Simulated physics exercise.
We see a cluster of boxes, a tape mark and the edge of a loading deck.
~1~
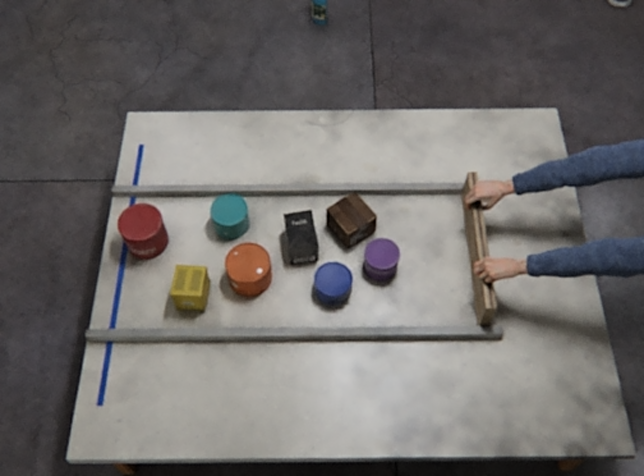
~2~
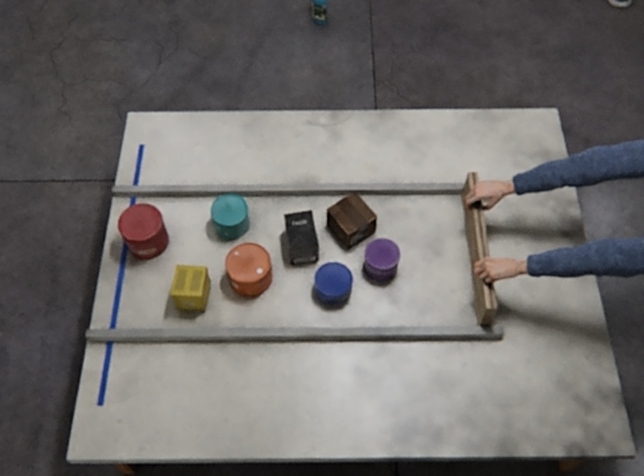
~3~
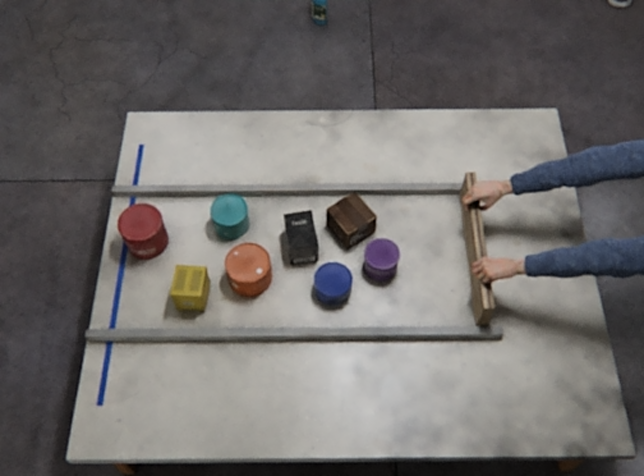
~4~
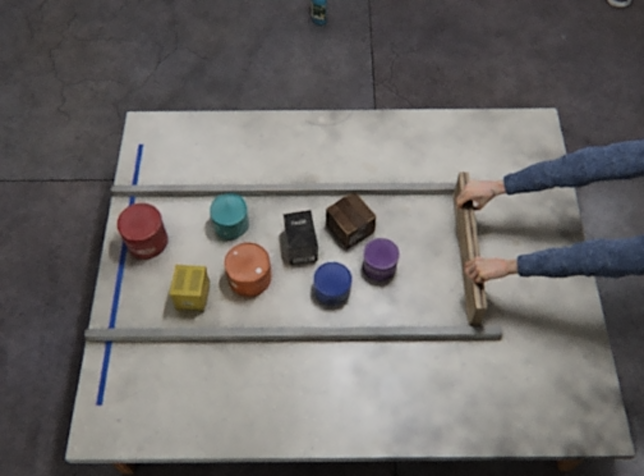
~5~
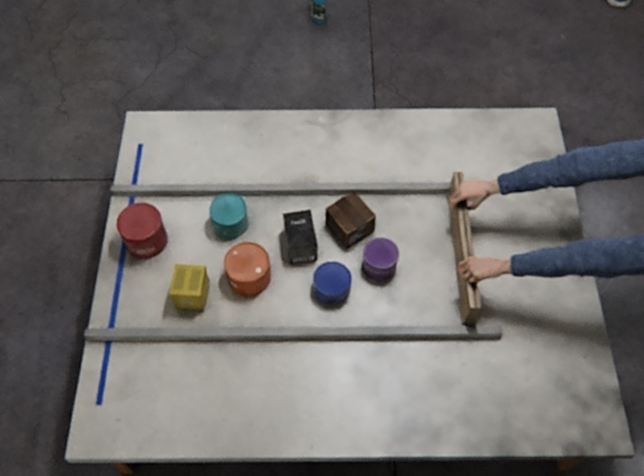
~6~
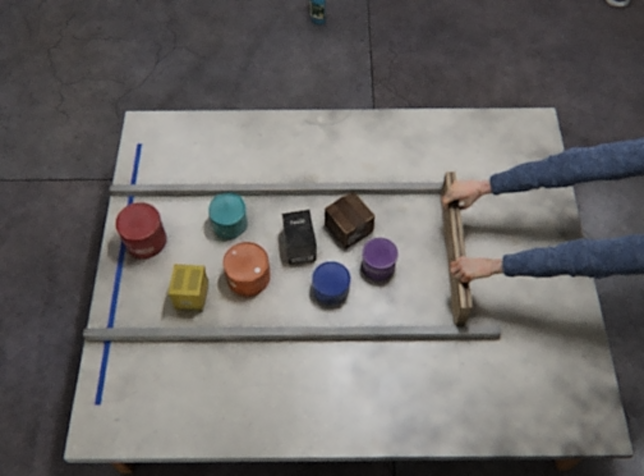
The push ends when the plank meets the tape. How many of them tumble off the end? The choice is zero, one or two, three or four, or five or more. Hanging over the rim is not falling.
The number that fall off is five or more.
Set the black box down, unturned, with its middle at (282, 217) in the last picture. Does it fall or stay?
It is lost.
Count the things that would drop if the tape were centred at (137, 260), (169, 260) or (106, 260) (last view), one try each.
It would be 5, 1 and 8.
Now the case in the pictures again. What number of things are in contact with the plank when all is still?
That makes 3.
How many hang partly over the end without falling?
The number is 3.
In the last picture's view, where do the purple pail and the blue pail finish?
First (99, 263), then (93, 298).
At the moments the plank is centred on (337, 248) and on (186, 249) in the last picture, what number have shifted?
The counts are 4 and 8.
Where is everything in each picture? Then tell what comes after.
Red pail (144, 232); yellow tote (191, 288); turquoise pail (230, 217); plank (478, 247); tape (123, 261), in the first frame.
Yellow tote (192, 288); purple pail (382, 260), in the second frame.
Turquoise pail (230, 217); orange canister (249, 270), in the third frame.
Red pail (144, 232); brown parcel (351, 220), in the fourth frame.
Yellow tote (190, 288); plank (463, 247), in the fifth frame.
Red pail (142, 231); yellow tote (189, 288); turquoise pail (229, 216); plank (455, 247); tape (121, 260), in the sixth frame.
Early on, none off yet; red pail at rest near (142, 231); yellow tote at rest near (189, 288); turquoise pail at rest near (229, 216).
A while later, none off yet; red pail at rest near (142, 231); yellow tote travelled a little near (176, 292); turquoise pail travelled about its own width near (207, 208).
Further along, none off yet; red pail travelled about its own width near (98, 234); yellow tote travelled well along near (121, 310); turquoise pail travelled well along near (135, 203).
Finally, the number that fall off is five or more; lost, black box, orange canister, turquoise pail, yellow tote and red pail.
